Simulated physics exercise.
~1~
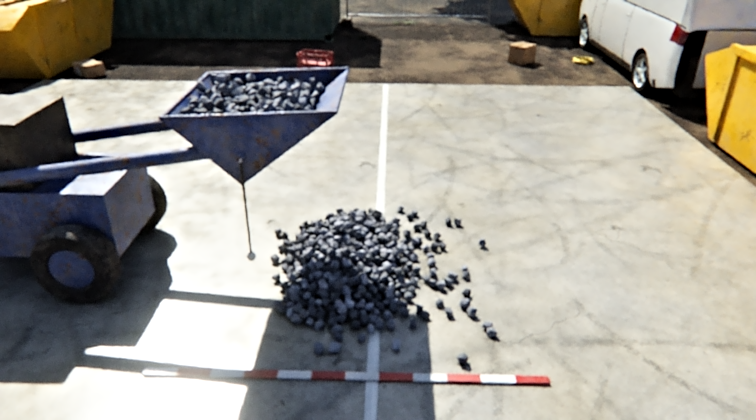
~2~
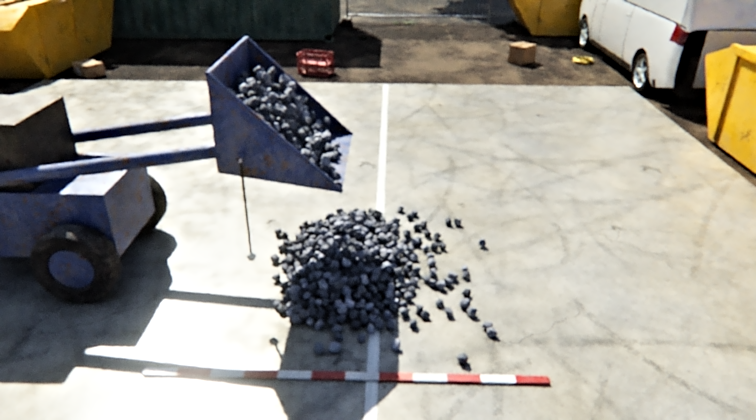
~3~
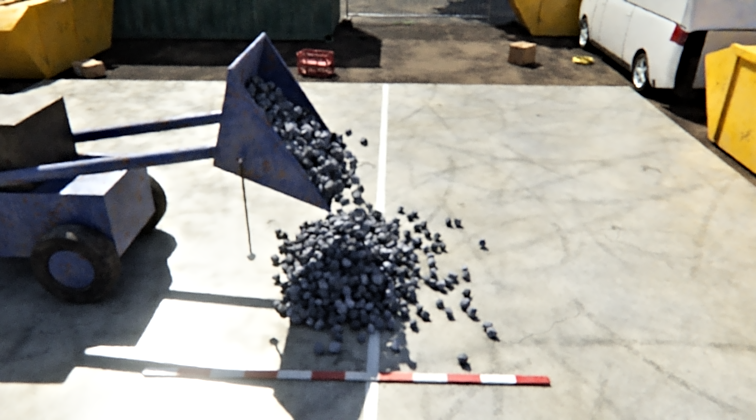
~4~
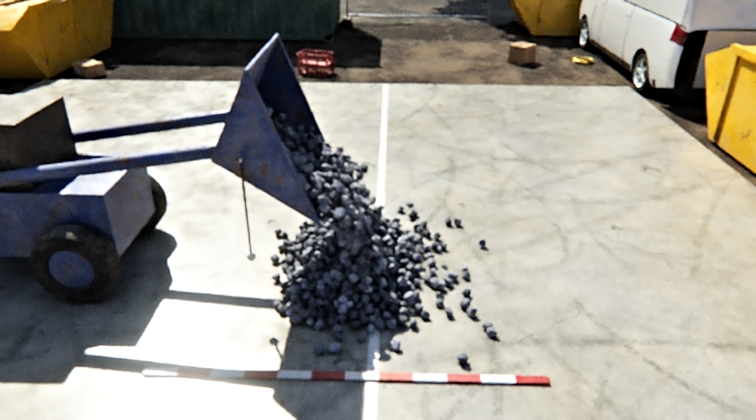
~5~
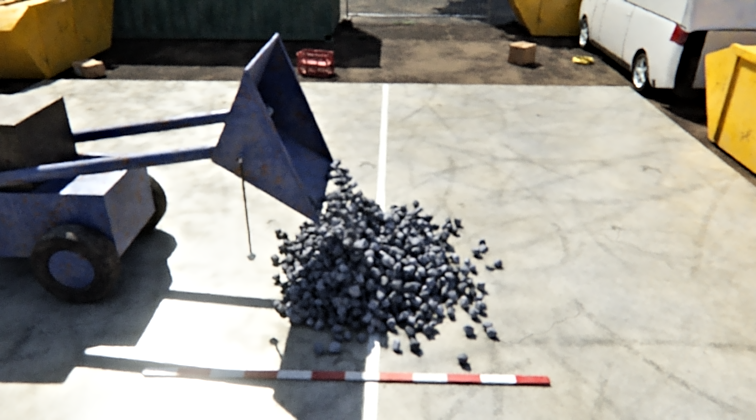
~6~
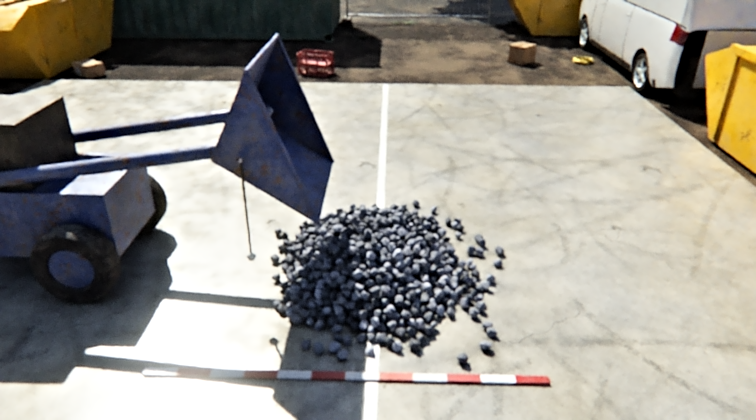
A blue loader tips its bucket, pouring dark stones onto the pile until it is empty.
